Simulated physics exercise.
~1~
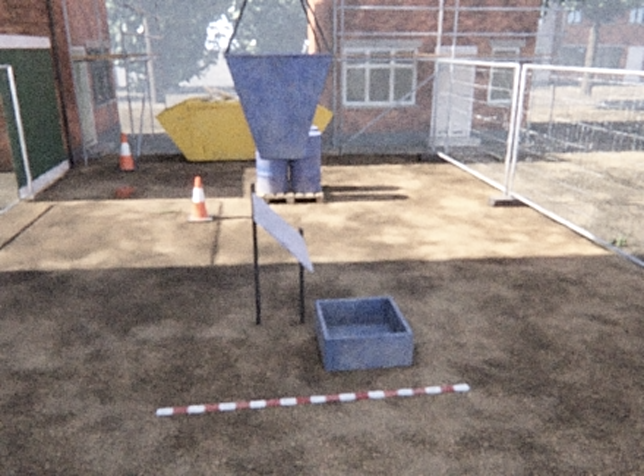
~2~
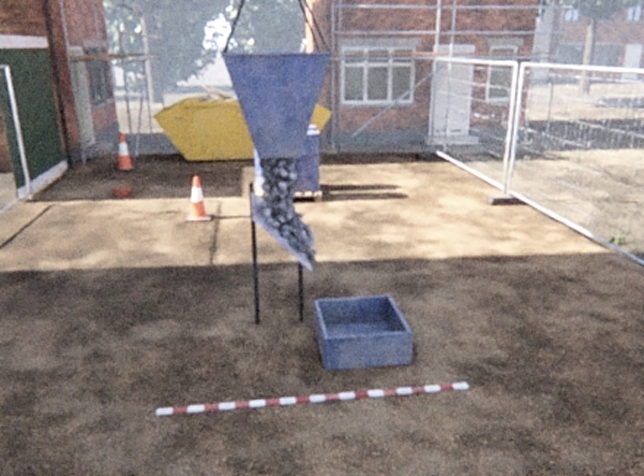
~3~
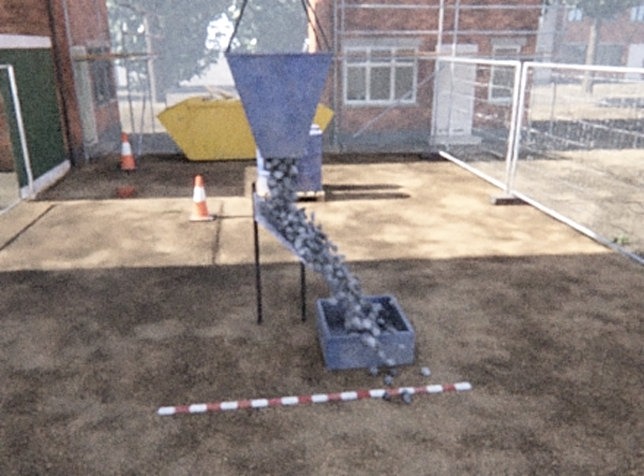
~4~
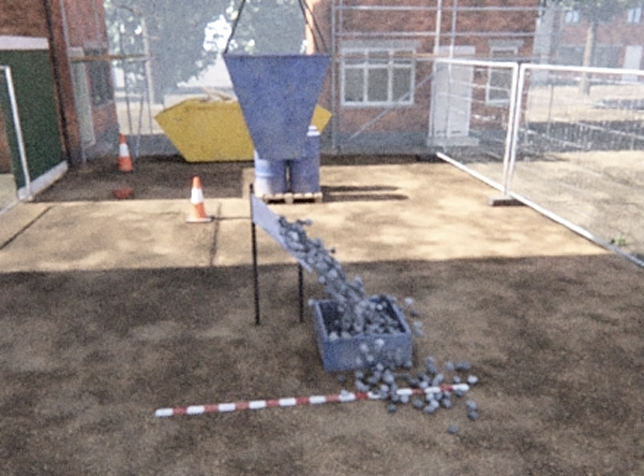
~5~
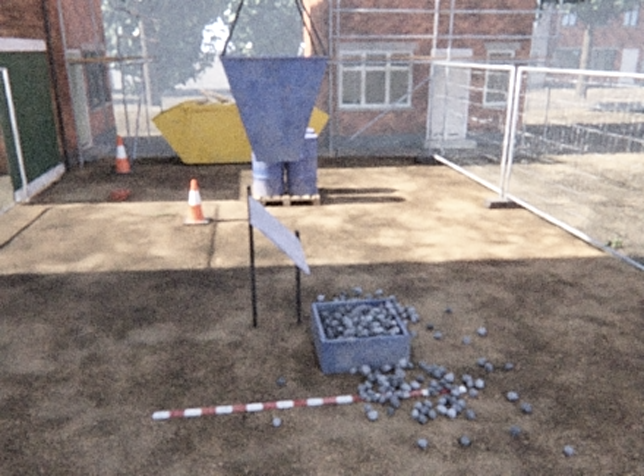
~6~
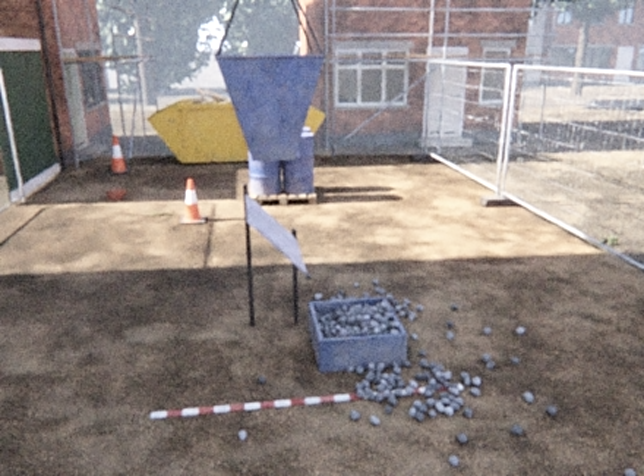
To begin with, a blue hopper hangs still above a tilted steel slide on thin legs, with an empty blue bin below and a red and white striped staff on the ground. Grey rounded stones then drop from the bottom of the hopper onto the slide. They stream down to the right into the bin, and some spill past it onto the ground. The hopper empties and the last stones run off the slide. At the end, the bin is heaped with most of the stones, while the rest lie scattered mainly in front and to the right, partly covering the staff.
